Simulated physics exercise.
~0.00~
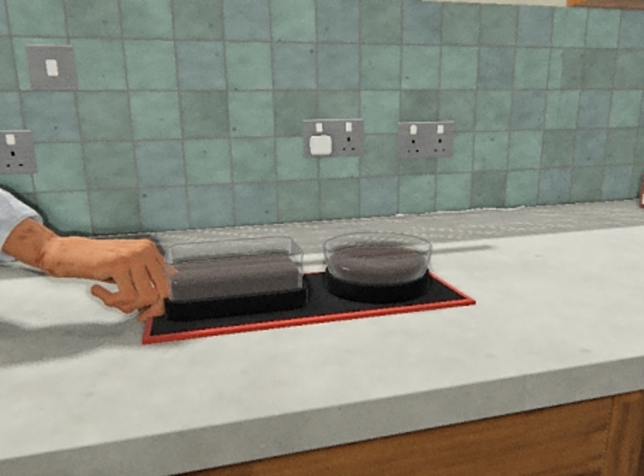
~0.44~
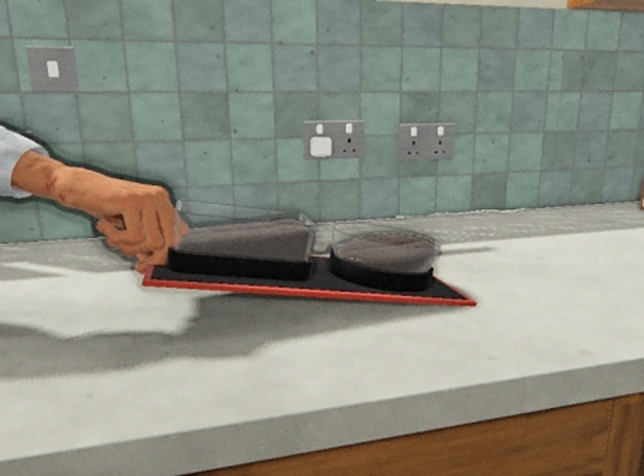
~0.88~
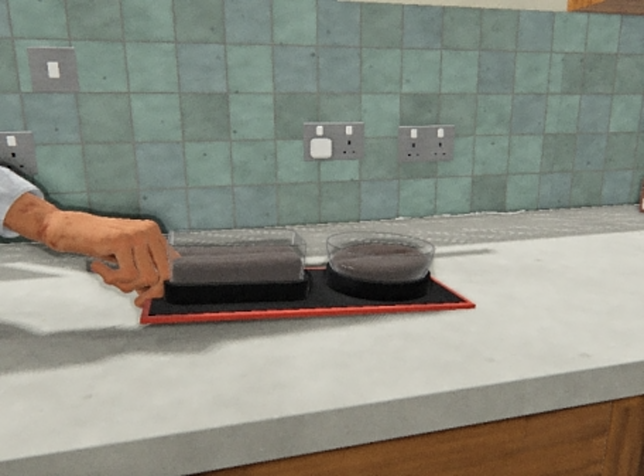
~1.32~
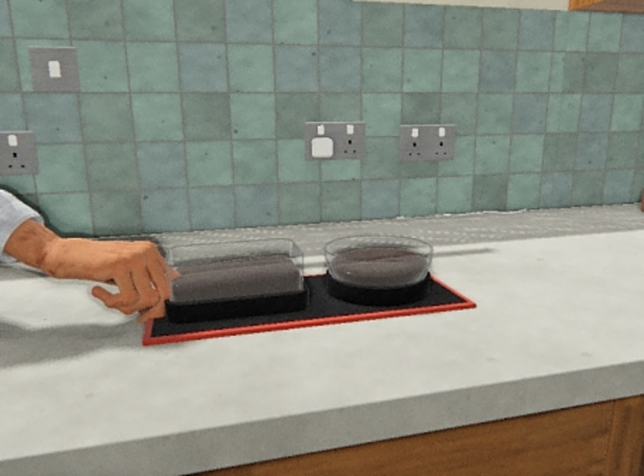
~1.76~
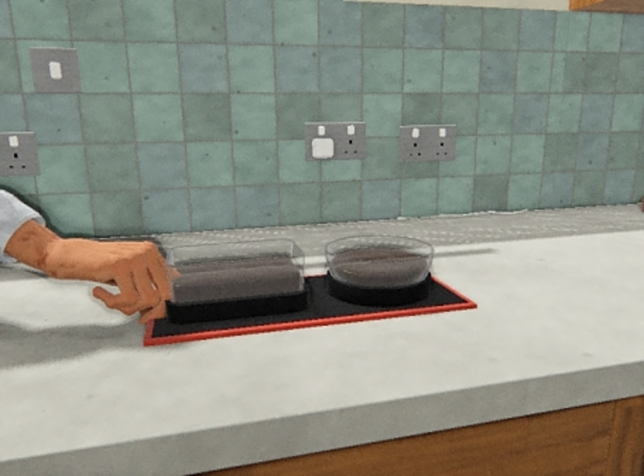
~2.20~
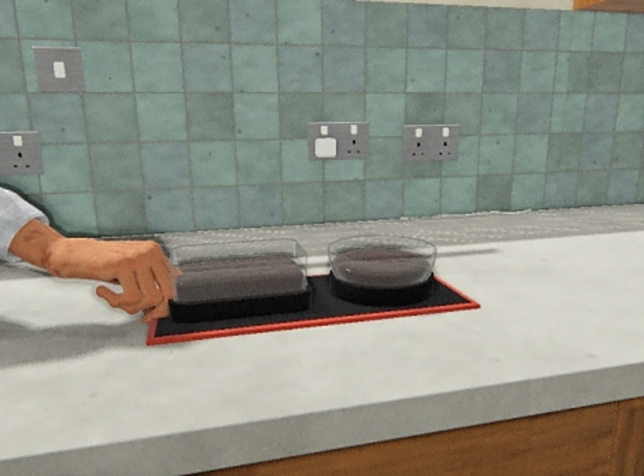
A hand gently raises the left end of a tray holding two containers, then lowers it.
